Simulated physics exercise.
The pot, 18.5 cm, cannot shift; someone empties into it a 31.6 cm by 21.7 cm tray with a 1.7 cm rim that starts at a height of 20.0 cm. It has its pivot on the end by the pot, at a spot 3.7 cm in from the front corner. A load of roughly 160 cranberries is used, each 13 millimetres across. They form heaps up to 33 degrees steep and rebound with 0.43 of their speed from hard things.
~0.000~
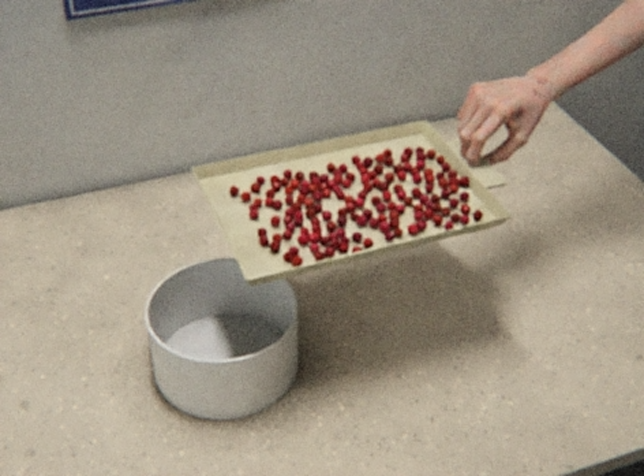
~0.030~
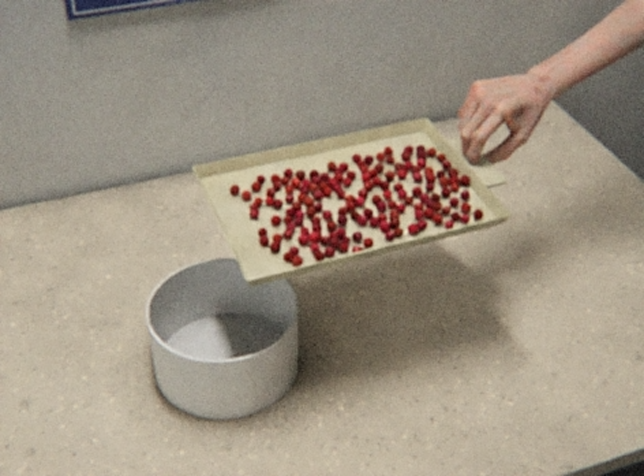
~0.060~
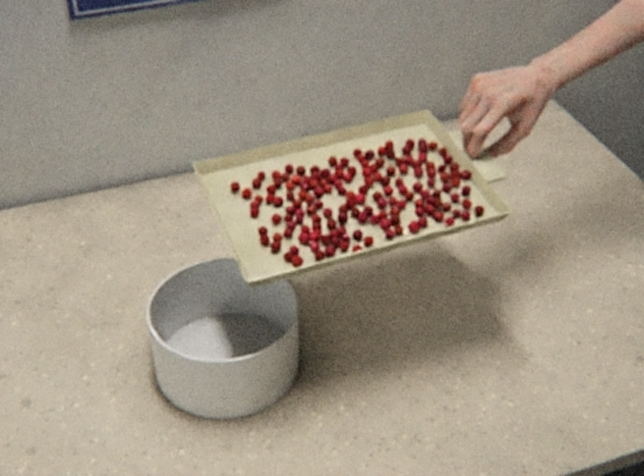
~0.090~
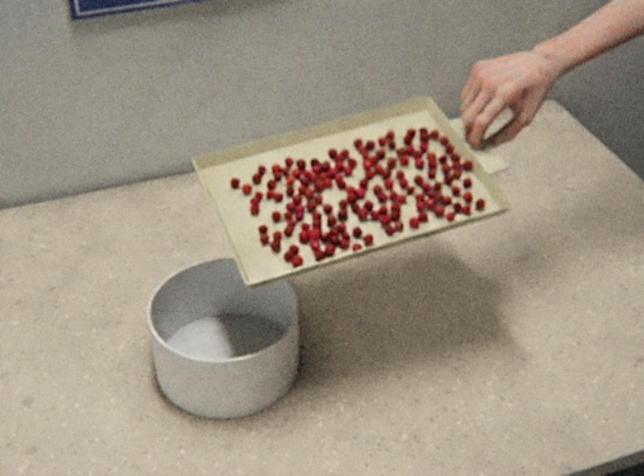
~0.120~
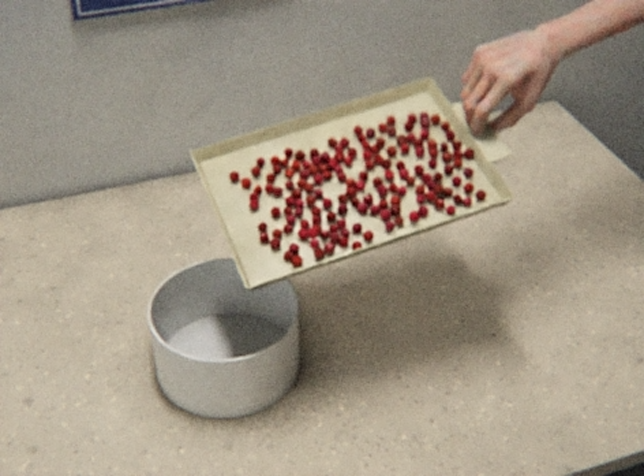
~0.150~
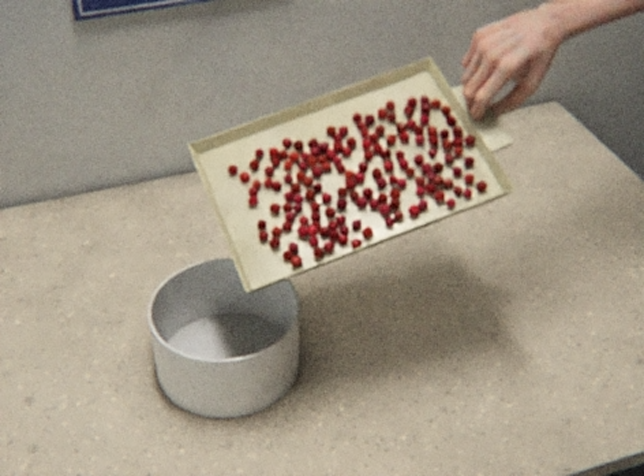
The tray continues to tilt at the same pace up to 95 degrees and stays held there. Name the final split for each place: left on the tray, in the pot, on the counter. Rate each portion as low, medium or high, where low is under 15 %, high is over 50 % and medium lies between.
Tray low, pot low, counter high.
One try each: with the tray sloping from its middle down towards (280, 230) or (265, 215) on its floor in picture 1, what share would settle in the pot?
The share comes to about 25 in a hundred, then about 40 in a hundred.
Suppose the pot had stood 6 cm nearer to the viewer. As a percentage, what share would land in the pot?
About 50 %.
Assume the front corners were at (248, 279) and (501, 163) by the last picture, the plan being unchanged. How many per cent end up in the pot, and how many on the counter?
You'd end with pot at 35 and counter at 65.
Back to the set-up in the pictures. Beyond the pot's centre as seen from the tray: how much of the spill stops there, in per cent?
Near 80 in a hundred.
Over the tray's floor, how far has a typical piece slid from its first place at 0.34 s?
About 2 cm.
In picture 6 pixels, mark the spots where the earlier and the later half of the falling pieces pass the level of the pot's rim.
The first half passes near (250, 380) and the second half near (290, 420).
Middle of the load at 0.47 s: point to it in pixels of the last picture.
Roughly (295, 257).
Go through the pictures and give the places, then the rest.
In the first frame, tray tilt 0 degrees, front corners at (251, 274) and (503, 214); middle of the pieces at (359, 203); pot at (222, 307).
In the second frame, tray tilt 1 degrees, front corners at (251, 275) and (503, 213); middle of the pieces at (360, 202).
In the third frame, tray tilt 3 degrees, front corners at (251, 276) and (504, 209), lowest corner left front; middle of the pieces at (360, 199).
In the fourth frame, tray tilt 7 degrees, front corners at (251, 278) and (505, 203), lowest corner left front; middle of the pieces at (361, 193).
In the fifth frame, tray tilt 13 degrees, front corners at (251, 281) and (506, 195), lowest corner left front; middle of the pieces at (360, 185).
In the sixth frame, tray tilt 19 degrees, front corners at (250, 284) and (507, 186), lowest corner left front; middle of the pieces at (360, 178); pot at (224, 306). Its pace works out near 210 degrees a second.
After 0.34 s, tilt 59 degrees; the tray holds 100 %, the pot 0 %.
After 0.47 s, tilt 86 degrees; the tray holds 95 %, the pot 0 %.
After 0.72 s, tilt 95 degrees; the tray holds 0 %, the pot 5 %.
At rest (1.6 s), tray 0 %, pot 5 %, counter 95 %.
